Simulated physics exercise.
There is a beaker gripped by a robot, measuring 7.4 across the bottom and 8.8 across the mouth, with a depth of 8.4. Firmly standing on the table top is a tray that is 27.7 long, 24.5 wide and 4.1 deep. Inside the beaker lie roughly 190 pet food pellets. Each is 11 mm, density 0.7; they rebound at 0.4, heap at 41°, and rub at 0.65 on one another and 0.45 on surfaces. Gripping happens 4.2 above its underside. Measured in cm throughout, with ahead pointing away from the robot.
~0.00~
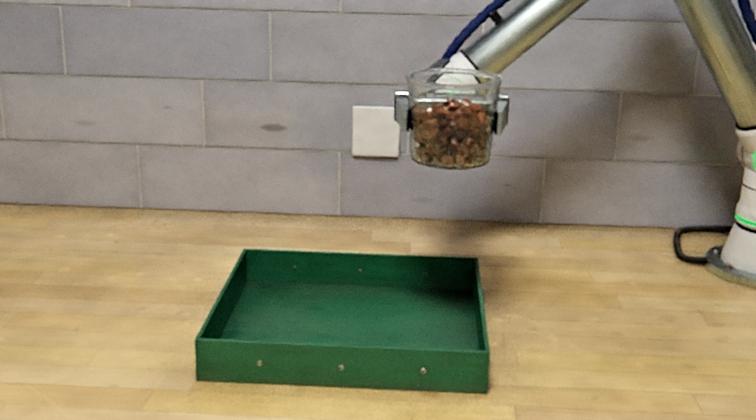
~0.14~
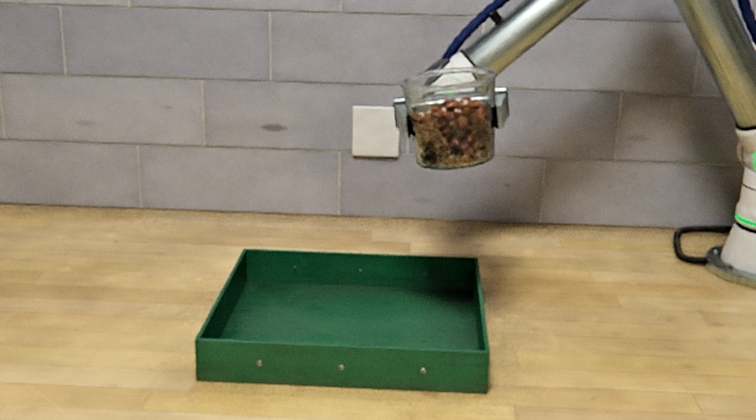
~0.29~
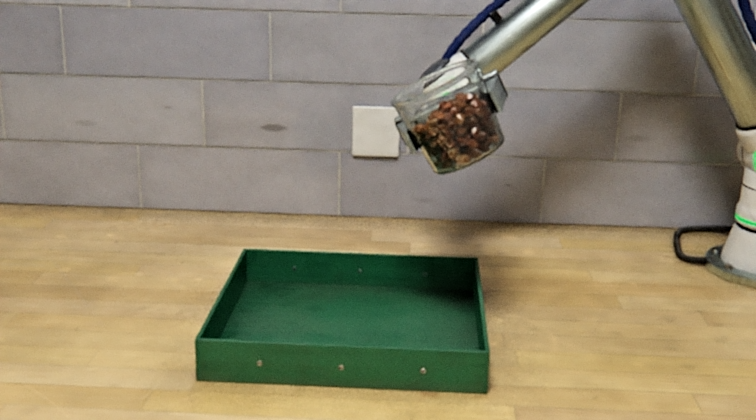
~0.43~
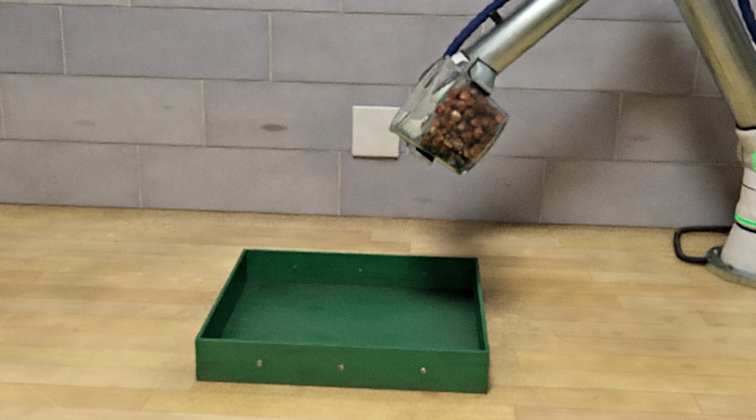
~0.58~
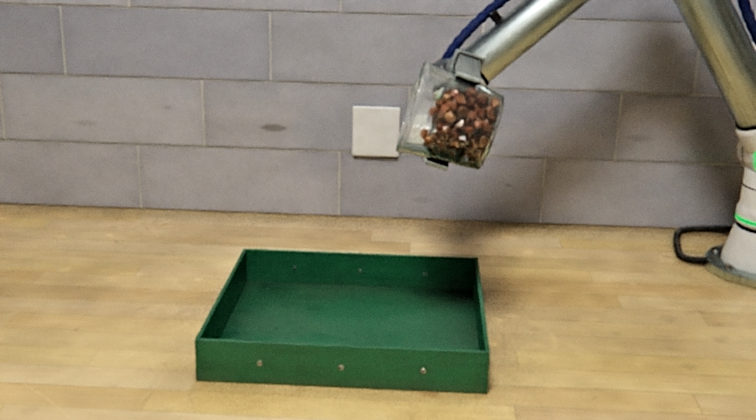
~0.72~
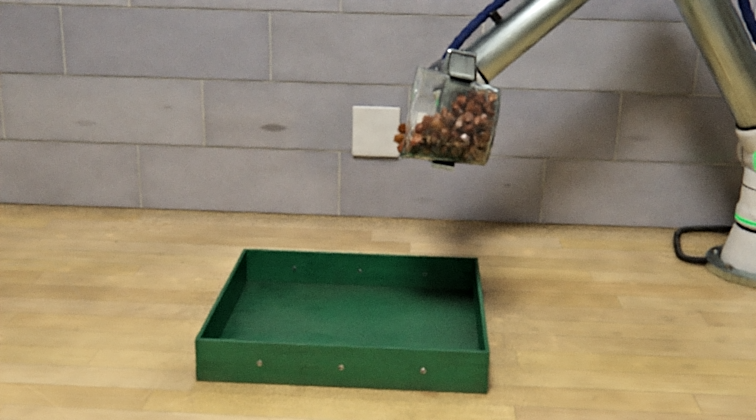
Robot arm holding a clear beaker of brown pellets above a green tray, tilting it leftward until it lies nearly sideways.
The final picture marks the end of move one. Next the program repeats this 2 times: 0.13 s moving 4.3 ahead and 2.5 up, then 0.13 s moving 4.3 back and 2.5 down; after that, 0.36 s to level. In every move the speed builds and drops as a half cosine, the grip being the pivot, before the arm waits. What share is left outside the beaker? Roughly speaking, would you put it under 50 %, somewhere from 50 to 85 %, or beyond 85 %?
Roughly, beyond 85 %.
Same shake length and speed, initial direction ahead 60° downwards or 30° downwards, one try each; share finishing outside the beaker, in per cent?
I'd say close to 10 percent for the first and close to 35 percent for the second.
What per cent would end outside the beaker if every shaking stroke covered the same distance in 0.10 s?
It would come to around 100 %.
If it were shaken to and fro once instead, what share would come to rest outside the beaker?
It would come to about 75 %.
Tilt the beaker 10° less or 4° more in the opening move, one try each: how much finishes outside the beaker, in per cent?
Roughly 70 per cent on the first try and 95 per cent on the second.
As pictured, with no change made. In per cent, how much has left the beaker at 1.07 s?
Share gone by then: Close to 70 %.
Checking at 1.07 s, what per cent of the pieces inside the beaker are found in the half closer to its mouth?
55 %.
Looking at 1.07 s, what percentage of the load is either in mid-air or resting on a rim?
18 %.
After 1.07 s, tilted 81° forward, highest piece 25 above the table; 101 in the tray, 54 in the beaker, 35 in flight or on a rim.
After 1.42 s, tilted 39° forward, highest piece 25 above the table; 176 in the tray, 13 in the beaker, 1 on the table or floor.
After 1.80 s, level, highest piece 22 above the table; 176 in the tray, 13 in the beaker, 1 on the table or floor.
After 2.85 s, level, highest piece 22 above the table; 176 in the tray, 13 in the beaker, 1 on the table or floor.
At rest, 176 in the tray, 13 in the beaker, 1 on the table or floor. That is 93 % outside the beaker.
